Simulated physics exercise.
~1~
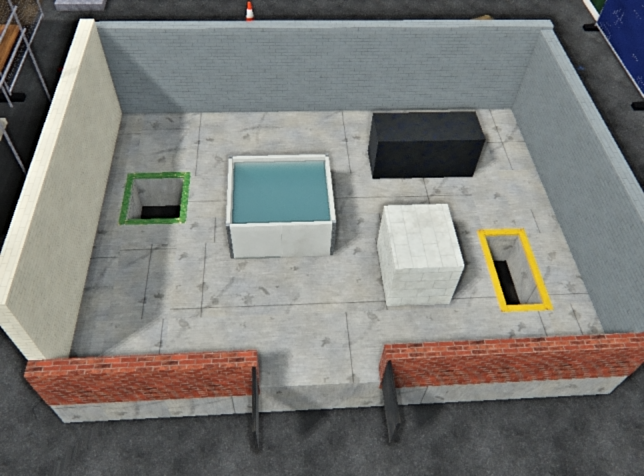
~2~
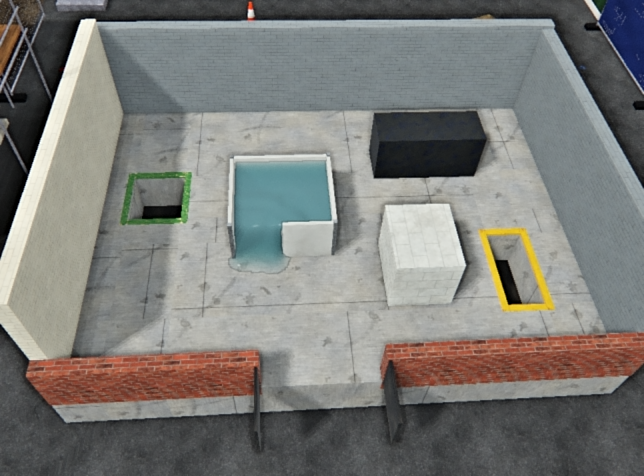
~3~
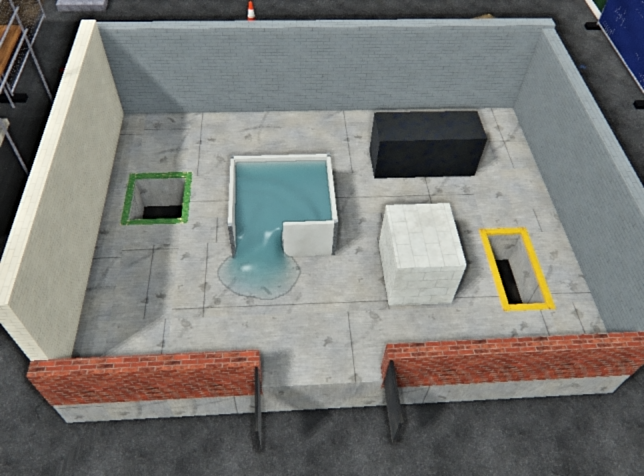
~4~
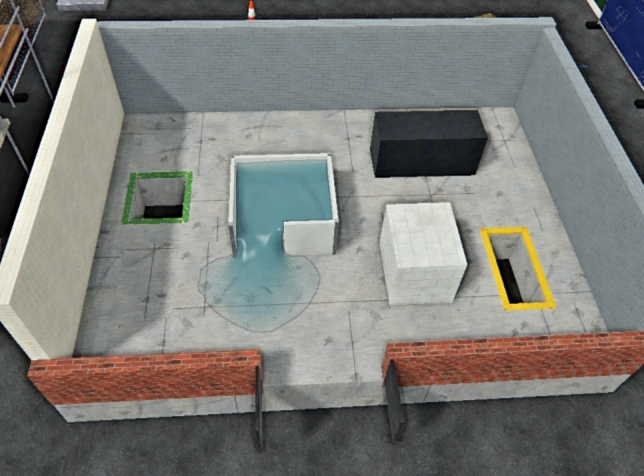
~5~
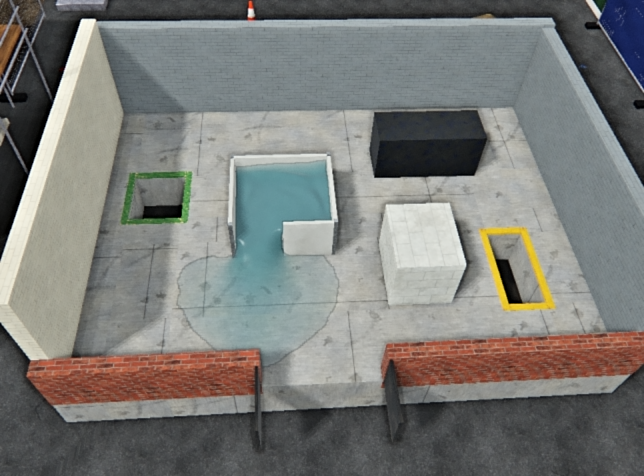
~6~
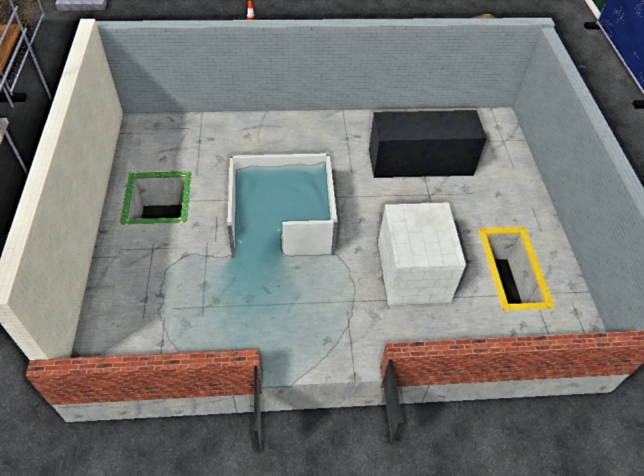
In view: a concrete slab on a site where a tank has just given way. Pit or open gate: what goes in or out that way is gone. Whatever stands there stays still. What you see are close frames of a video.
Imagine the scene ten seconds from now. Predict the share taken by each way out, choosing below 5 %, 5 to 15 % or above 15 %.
In the end the gate will likely win a major part beyond fifteen per cent; the green pit will likely win a major part beyond fifteen per cent; the yellow pit will likely win a minor part below five per cent.
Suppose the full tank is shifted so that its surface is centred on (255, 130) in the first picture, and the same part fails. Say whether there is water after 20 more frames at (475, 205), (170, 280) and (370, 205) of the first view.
Okay, first one high and dry, second one got wet, last one high and dry.
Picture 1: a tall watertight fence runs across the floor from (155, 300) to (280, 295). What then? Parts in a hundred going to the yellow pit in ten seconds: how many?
In per cent: Yellow 8.
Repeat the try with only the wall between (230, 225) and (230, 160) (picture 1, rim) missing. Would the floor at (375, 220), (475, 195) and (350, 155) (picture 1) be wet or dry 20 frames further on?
One after the other: Clear, free of water, not flooded.
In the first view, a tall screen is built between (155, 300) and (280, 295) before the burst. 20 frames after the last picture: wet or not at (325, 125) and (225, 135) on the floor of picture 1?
Going by the list, I'd say kept clear of the flood, then kept clear of the flood.
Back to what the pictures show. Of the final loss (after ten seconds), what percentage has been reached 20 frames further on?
My reading is about 45 per cent.
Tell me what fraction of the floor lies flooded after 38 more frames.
Close to 35 %.
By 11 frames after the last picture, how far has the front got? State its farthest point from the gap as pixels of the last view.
Somewhere near (487, 360).
A moment on, water covers 20 % of the floor; the gate 5 %, the green pit 0 %, the yellow pit 0 %.
Next, water covers 20 % of the floor; the gate 13 %, the green pit 0 %, the yellow pit 0 %.
Then, water covers 30 % of the floor; the gate 23 %, the green pit 2 %, the yellow pit 0 %.
Later, water covers 35 % of the floor; the gate 32 %, the green pit 10 %, the yellow pit 0 %.
In the end, water covers 50 % of the floor; the gate 39 %, the green pit 17 %, the yellow pit 1 %.
